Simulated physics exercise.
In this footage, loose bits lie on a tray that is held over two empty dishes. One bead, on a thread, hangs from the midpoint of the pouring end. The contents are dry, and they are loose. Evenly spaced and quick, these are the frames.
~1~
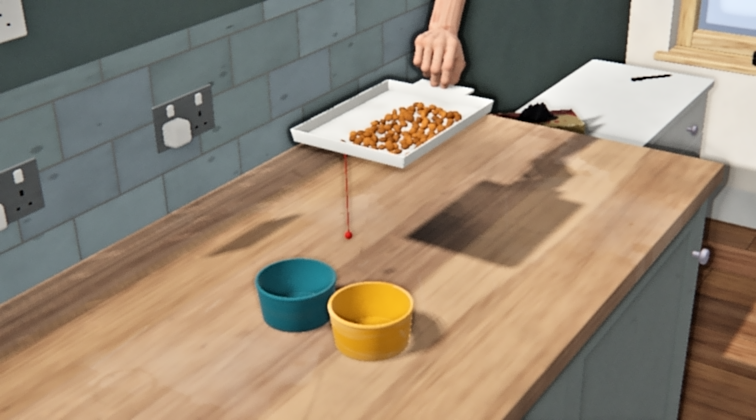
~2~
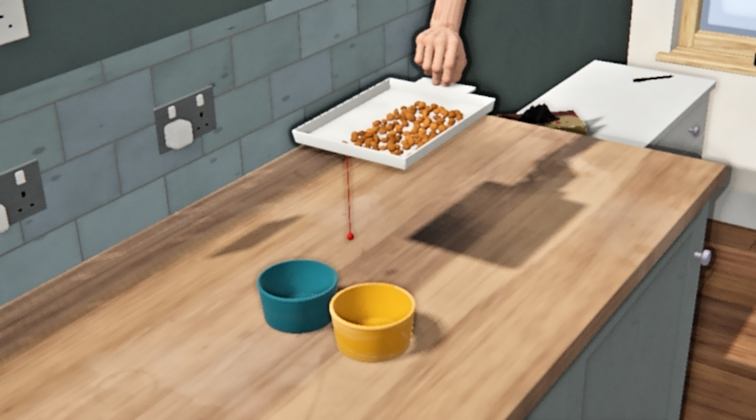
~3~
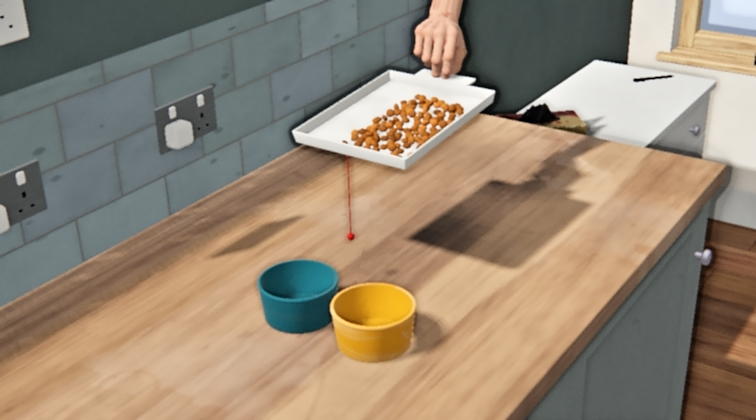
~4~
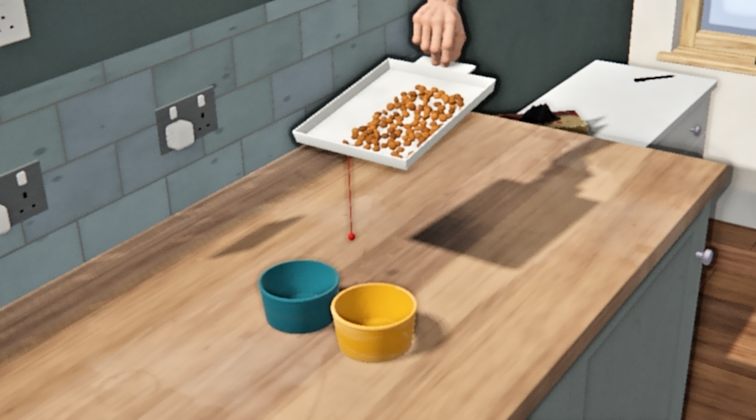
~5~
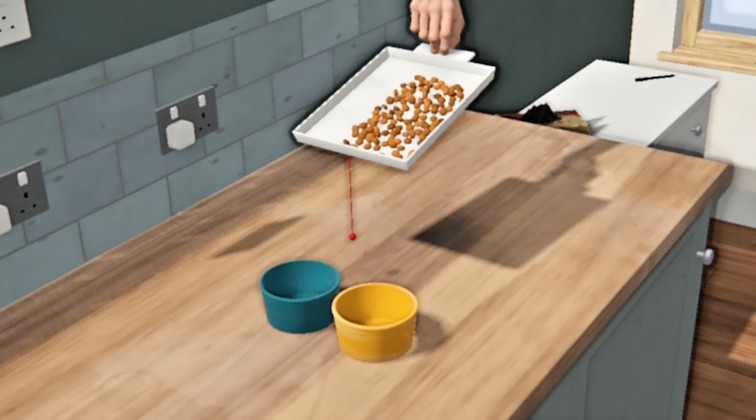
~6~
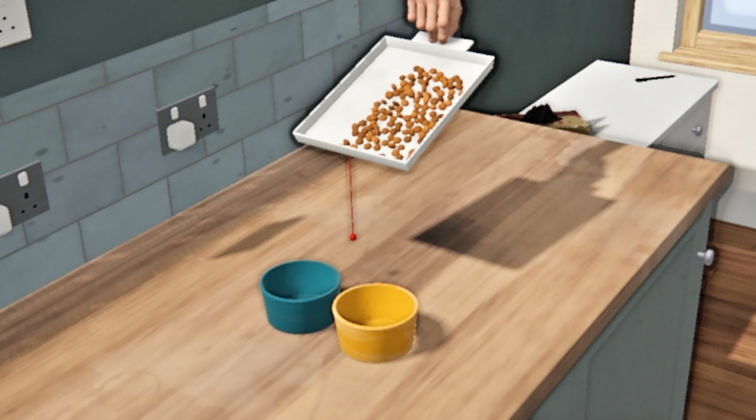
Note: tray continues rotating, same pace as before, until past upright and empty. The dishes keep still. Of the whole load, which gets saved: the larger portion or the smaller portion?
Most of the load will miss the dishes.
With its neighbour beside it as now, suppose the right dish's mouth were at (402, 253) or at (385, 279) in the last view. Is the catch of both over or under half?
Catch, run one: Below the halfway mark; run two: Past the halfway mark.
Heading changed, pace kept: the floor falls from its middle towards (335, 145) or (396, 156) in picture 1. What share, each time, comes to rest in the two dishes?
10 % then 0 %, roughly.
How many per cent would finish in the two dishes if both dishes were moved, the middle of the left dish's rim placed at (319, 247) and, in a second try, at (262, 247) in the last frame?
Respectively 70 percent and 60 percent.
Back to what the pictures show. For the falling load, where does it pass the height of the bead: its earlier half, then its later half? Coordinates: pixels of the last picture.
Near (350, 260) to start, and near (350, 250) afterwards.
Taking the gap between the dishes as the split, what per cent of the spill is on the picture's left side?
30 per cent, about.
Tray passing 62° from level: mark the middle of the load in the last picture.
Near the pixel (373, 136).
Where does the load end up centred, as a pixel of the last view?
Close to (355, 304) in the last view.
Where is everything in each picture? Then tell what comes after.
In the first frame, corners of the pouring end (294, 129) and (403, 156), level; middle of the load (398, 131), bits of cat kibble; left dish (272, 310); right dish (348, 338); bead on its thread (349, 235).
In the second frame, corners of the pouring end (296, 131) and (404, 157), level; middle of the load (400, 131).
In the third frame, corners of the pouring end (296, 131) and (404, 158), tipped barely, level across its low end; middle of the load (400, 128).
In the fourth frame, corners of the pouring end (296, 131) and (405, 159), tipped a little, level across its low end; middle of the load (400, 124).
In the fifth frame, corners of the pouring end (296, 131) and (405, 159), tipped a little, level across its low end; middle of the load (400, 119).
In the sixth frame, corners of the pouring end (296, 132) and (405, 161), tipped clearly, level across its low end; middle of the load (400, 116); left dish (277, 312); right dish (352, 339).
Just after the last frame, tray tipped steeply; almost all on the tray; just a few in the air.
A moment on, tray tipped past a quarter turn; roughly half on the tray; just a few in the right dish; about a tenth in the left dish; roughly a quarter outside both; about a tenth in the air.
Further on, tray tipped past a quarter turn; just a few in the right dish; about a tenth in the left dish; the larger part outside both.
When it is over, tray tipped past a quarter turn; just a few in the right dish; about a tenth in the left dish; the larger part outside both.
